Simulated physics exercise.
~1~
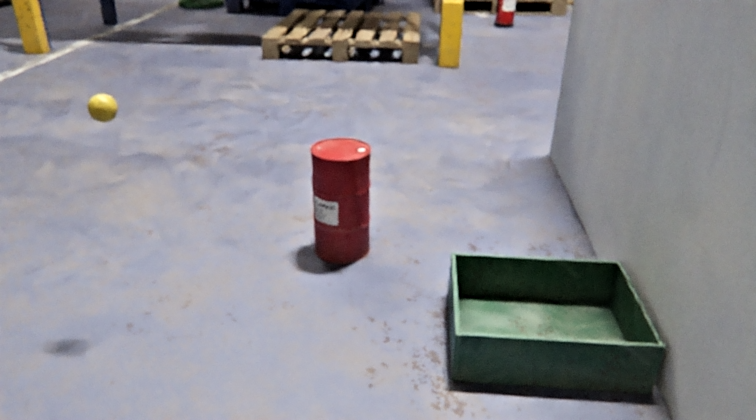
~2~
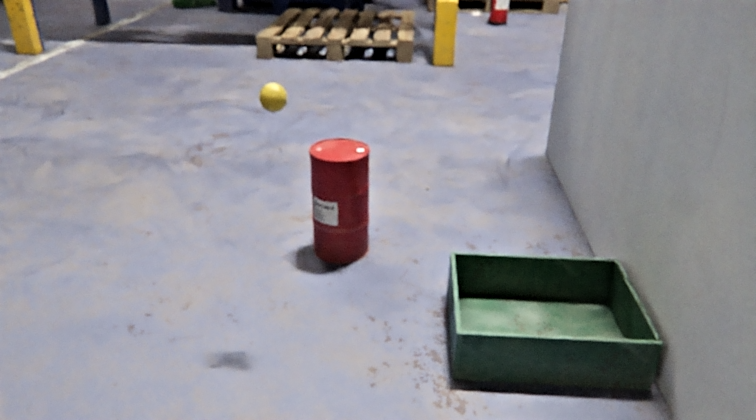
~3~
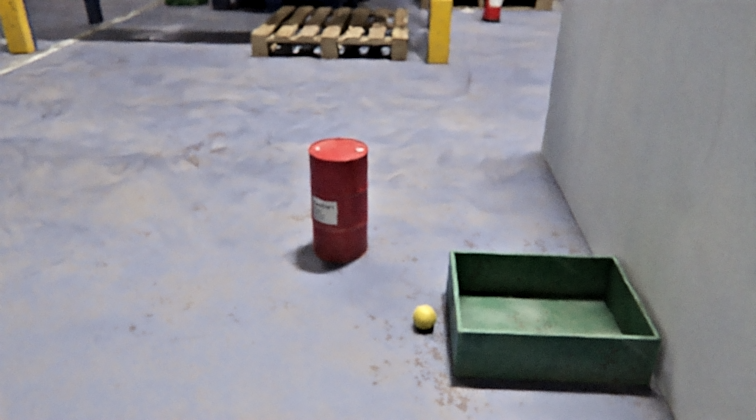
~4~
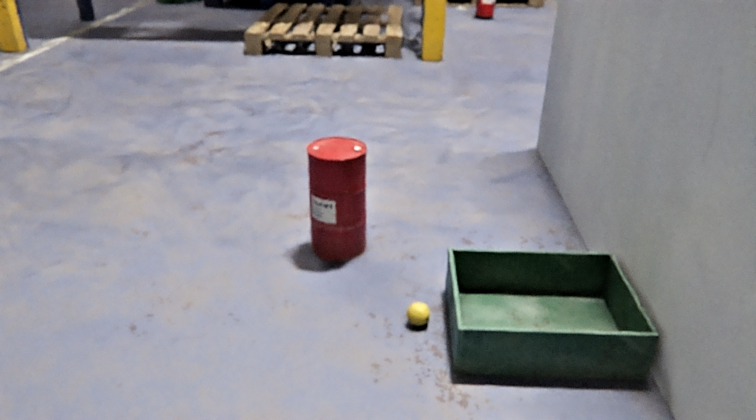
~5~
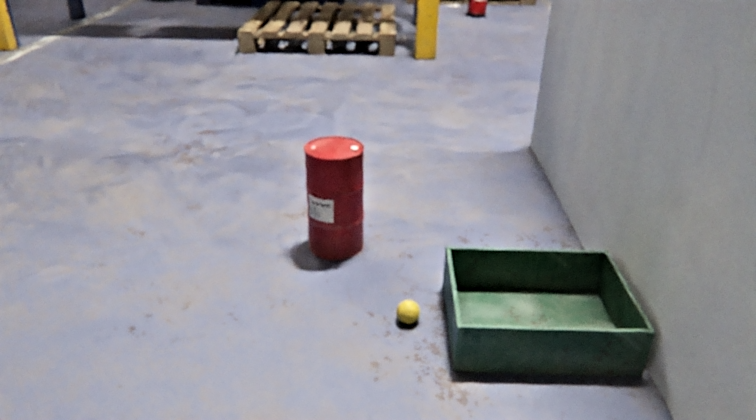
A yellow lemon hangs in the air at the left of a warehouse-like room, seen from slightly above, over a scuffed blue-grey floor. A red canister stands near the middle, an empty open green box sits at the lower right beside a pale wall, and a wooden pallet lies behind between yellow posts. The lemon flies right, passing above the canister's height, then drops to the floor just left of the box. It shifts slightly back to the left as the view drifts gently sideways. It ends outside the box, while the canister stays standing in place.
